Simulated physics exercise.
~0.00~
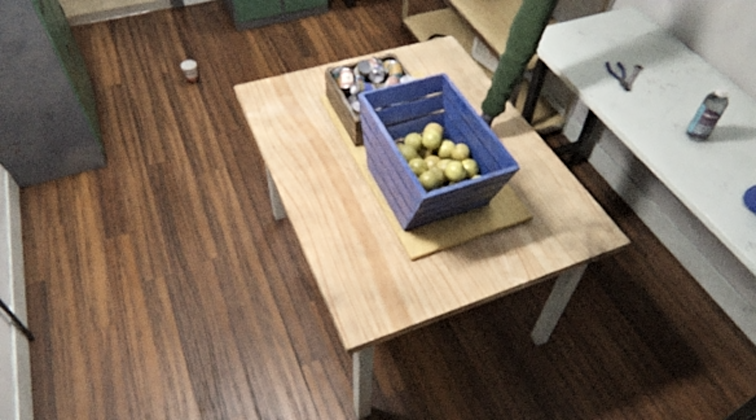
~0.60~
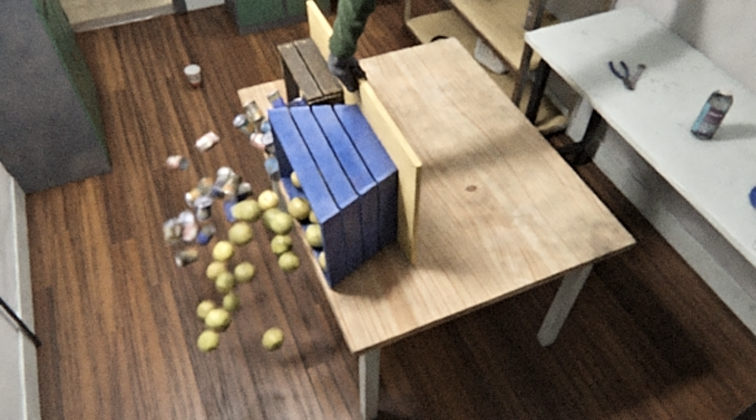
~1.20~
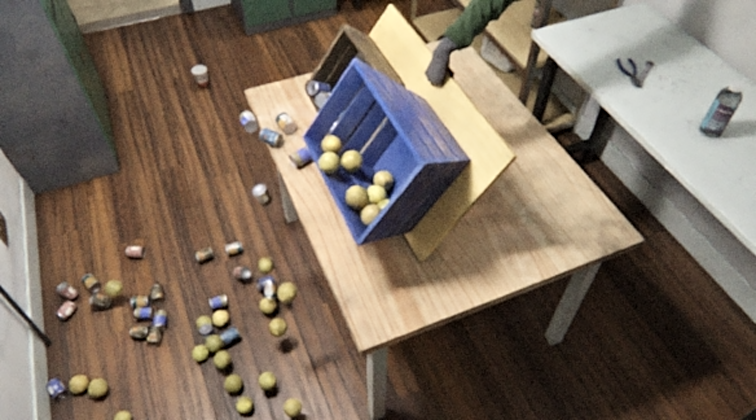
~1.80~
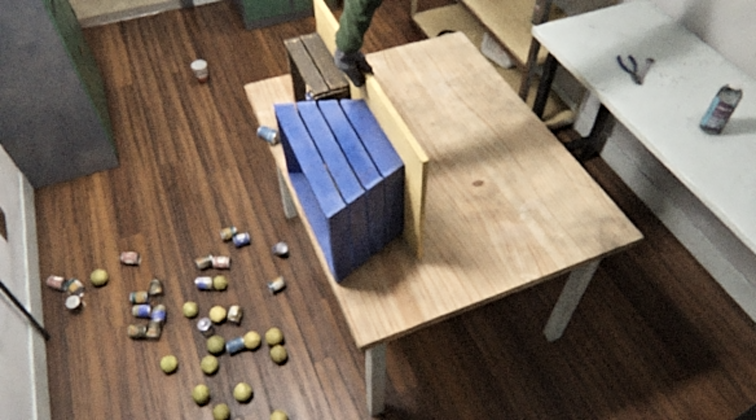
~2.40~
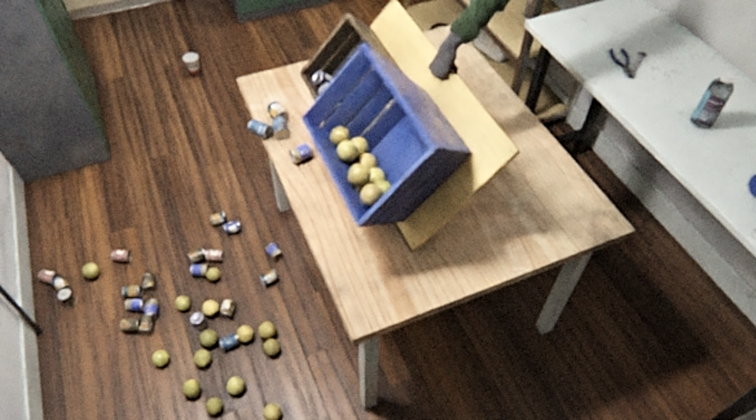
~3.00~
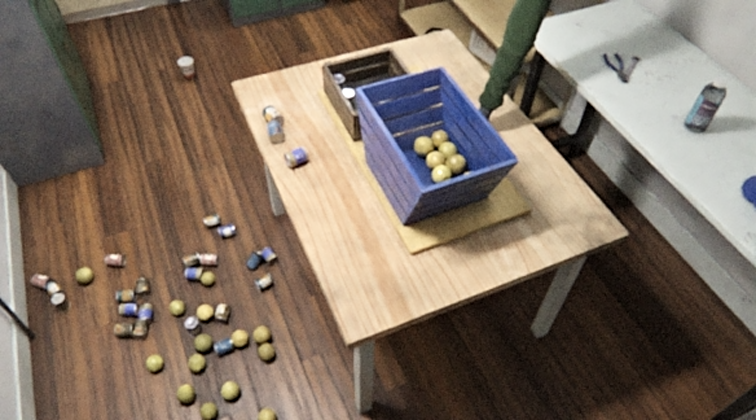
A blue slatted crate of yellow apples sits beside a smaller dark crate of little tins on a board, atop a pale wooden table in a wood-floored room, viewed from above by a slightly swaying camera. A green-sleeved arm with a dark glove raises the board from the right until both crates tip fully leftward, and apples and tins pour onto the floor. The arm eases the board partway down, raises it steeply again, then lowers it flat. A cluster of apples and a few tins remain inside, with most scattered below and some tins left on the table.
